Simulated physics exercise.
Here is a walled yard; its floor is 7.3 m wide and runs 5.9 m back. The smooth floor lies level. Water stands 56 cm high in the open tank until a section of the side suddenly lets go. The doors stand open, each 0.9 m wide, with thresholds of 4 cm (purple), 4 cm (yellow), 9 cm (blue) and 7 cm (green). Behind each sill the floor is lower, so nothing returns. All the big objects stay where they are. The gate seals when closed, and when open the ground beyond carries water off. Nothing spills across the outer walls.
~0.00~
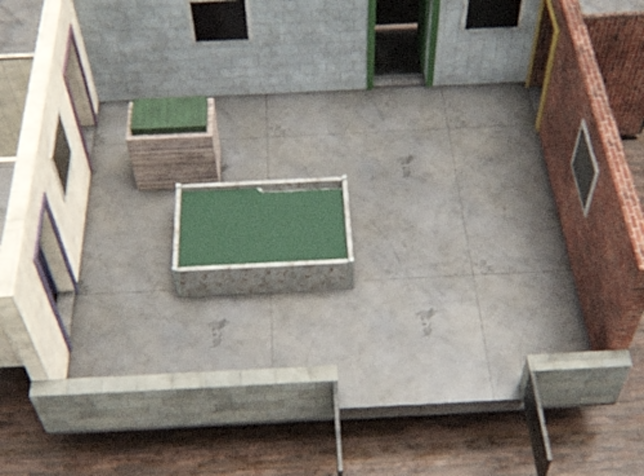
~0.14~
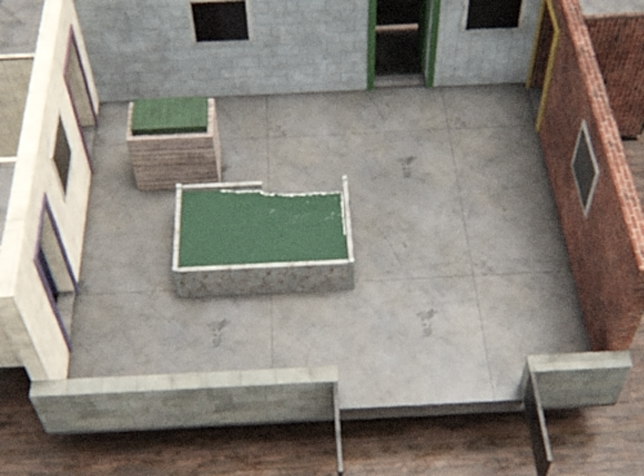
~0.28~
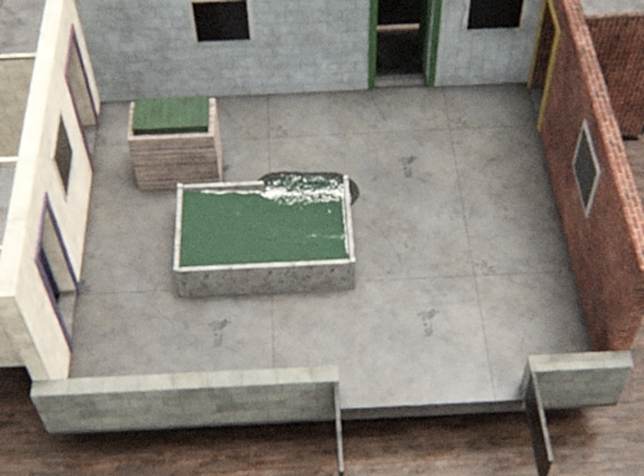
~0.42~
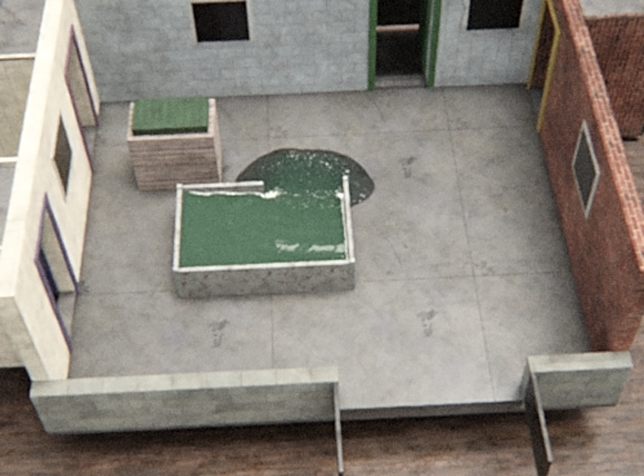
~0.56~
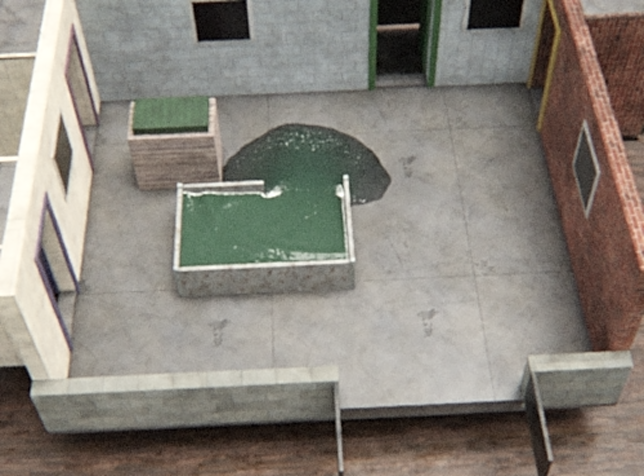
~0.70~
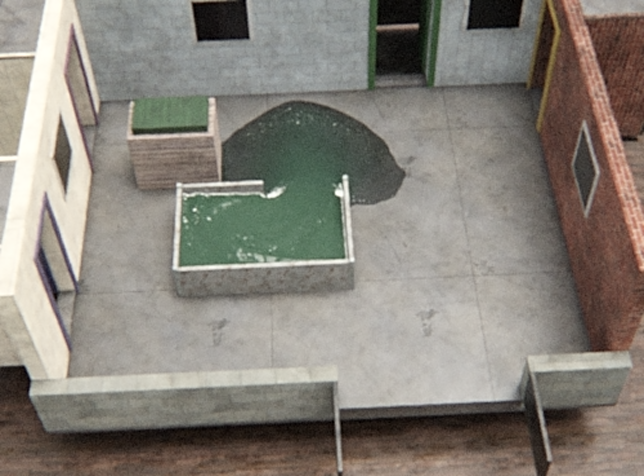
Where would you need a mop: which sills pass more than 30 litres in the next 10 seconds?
The water let in: At the purple door it goes over the limit; at the yellow door it passes the limit; at the blue door it stays under the limit; at the green door it passes the limit.
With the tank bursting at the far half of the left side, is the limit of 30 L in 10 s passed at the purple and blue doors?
Then: Purple past it, blue not over.
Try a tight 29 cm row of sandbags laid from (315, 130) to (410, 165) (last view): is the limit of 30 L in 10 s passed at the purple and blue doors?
Then: Purple past it, blue not over.
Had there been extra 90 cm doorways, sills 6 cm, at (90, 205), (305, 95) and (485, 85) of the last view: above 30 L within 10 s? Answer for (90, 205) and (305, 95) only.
In turn: Under, above.
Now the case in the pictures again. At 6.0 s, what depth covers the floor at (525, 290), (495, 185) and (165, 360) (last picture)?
About 2, 3 and 0 cm.
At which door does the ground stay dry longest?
The blue one.
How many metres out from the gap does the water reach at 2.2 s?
Roughly 4.4 m.
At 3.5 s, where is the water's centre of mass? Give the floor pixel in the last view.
At about (290, 178).
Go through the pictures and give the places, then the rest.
The open tank at (263, 226) is whole and still, 56 cm deep, in the first picture.
The front is at a hidden place, 0.7 m from the gap on the open tank's far side; 0.2 m2 of floor is under water; 56 cm left at the back of the open tank, in the second picture.
The front is at (264, 181), 0.9 m from the gap on the open tank's far side; 0.8 m2 of floor is under water; 56 cm left at the back of the open tank, in the third picture.
Water pours out on the open tank's far side and has run 1.3 m, to (281, 153); typically 7 cm deep outside, 56 cm at the open tank's back, in the fourth picture.
The front is at (288, 128), 1.8 m from the gap on the open tank's far side; 3.0 m2 of floor is under water; 50 cm left at the back of the open tank, in the fifth picture.
Water pours out on the open tank's far side and has run 2.3 m, to (294, 105); typically 4 cm deep outside, 47 cm at the open tank's back, in the sixth picture.
After 1.4 s water covers 20 % of the floor and is deepest (30 cm) near (317, 202); purple door not reached, yellow door not reached, blue door not reached, green door not reached.
After 2.2 s water covers 25 % of the floor and is deepest (28 cm) near (301, 105); purple door not reached, yellow door not reached, blue door not reached, green door 17 cm at the sill, 20 L in.
After 3.5 s water covers 35 % of the floor and is deepest (20 cm) near (521, 87); purple door 13 cm at the sill, 14 L in, yellow door 18 cm at the sill, 67 L in, blue door not reached, green door 13 cm at the sill, 58 L in.
After 6.0 s water covers 55 % of the floor and is deepest (12 cm) near (110, 113); purple door 11 cm at the sill, 108 L in, yellow door 12 cm at the sill, 222 L in, blue door 2 cm at the sill, 0 L in, green door 8 cm at the sill, 78 L in.
After 10.0 s water covers 85 % of the floor and is deepest (8 cm) near (93, 161); purple door 7 cm at the sill, 158 L in, yellow door 7 cm at the sill, 298 L in, blue door 2 cm at the sill, 0 L in, green door 4 cm at the sill, 80 L in.
